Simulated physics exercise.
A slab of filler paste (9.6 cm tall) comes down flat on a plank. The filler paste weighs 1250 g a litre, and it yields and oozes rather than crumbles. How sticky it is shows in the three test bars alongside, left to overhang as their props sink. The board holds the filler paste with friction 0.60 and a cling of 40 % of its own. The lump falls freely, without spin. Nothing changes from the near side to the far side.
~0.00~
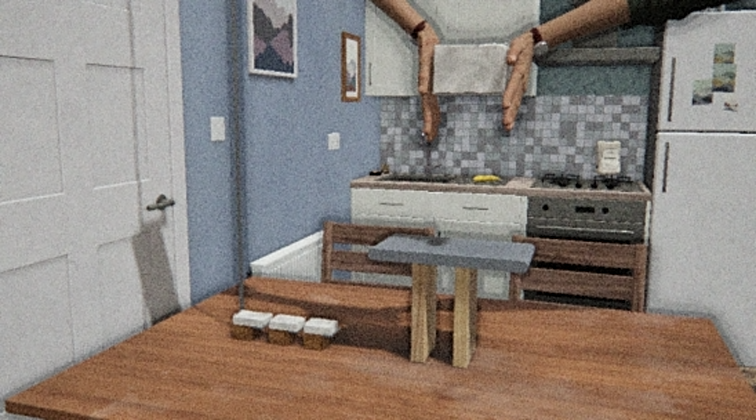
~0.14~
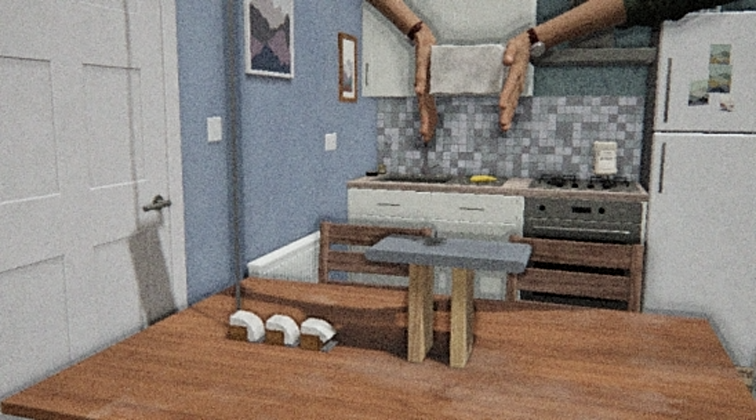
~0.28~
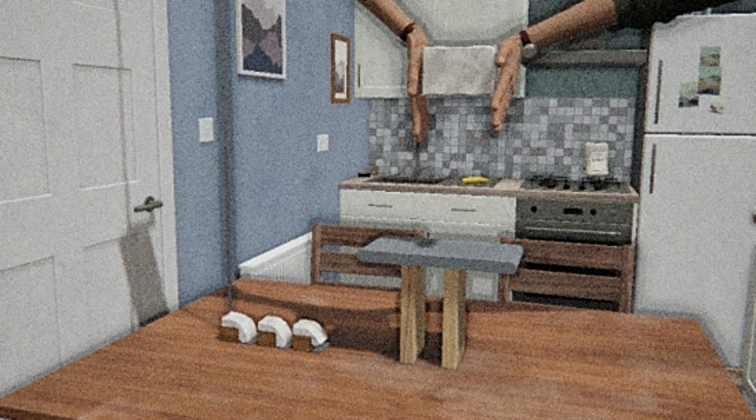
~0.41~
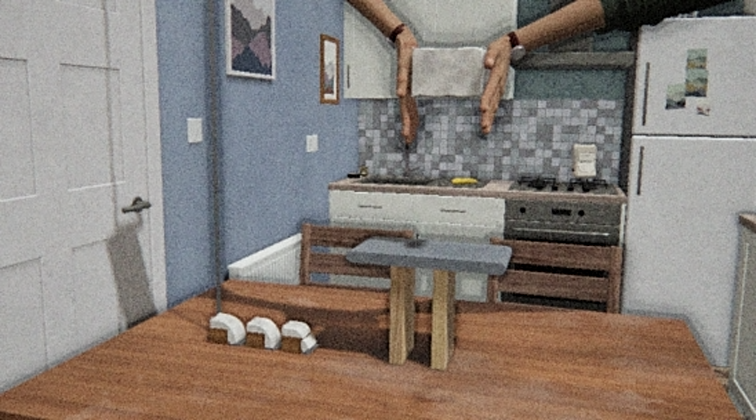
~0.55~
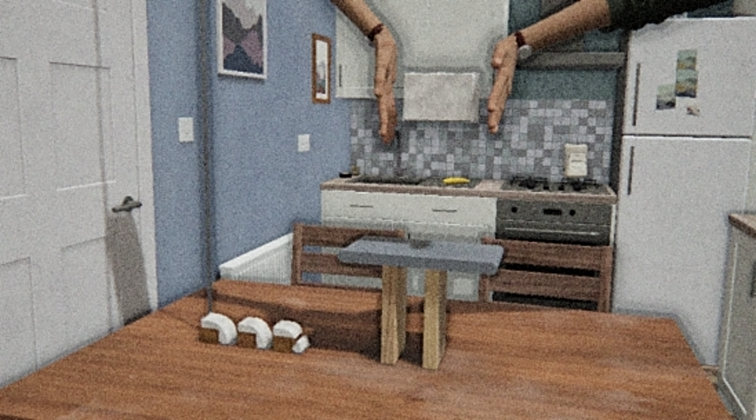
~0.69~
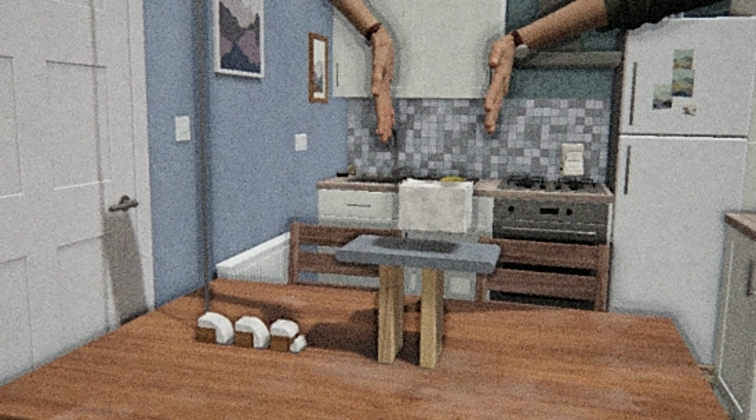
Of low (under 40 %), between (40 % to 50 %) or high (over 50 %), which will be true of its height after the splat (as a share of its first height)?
Expect between, that is 40 % to 50 %.
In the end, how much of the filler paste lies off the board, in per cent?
Roughly 30 % off the board.
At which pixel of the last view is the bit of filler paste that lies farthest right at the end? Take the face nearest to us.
Around (501, 264).
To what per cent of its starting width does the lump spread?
About 240 %.
After 0.80 s, it stands 46 % of its first height and none has gone off the board.
After 0.93 s, it stands 43 % of its first height and 14 % has gone off the board.
After 1.07 s, it stands 43 % of its first height and 28 % has gone off the board.
After 1.20 s, it stands 43 % of its first height and 28 % has gone off the board.
After 1.30 s, at the end, it stands 43 % of its first height and 28 % has gone off the board.
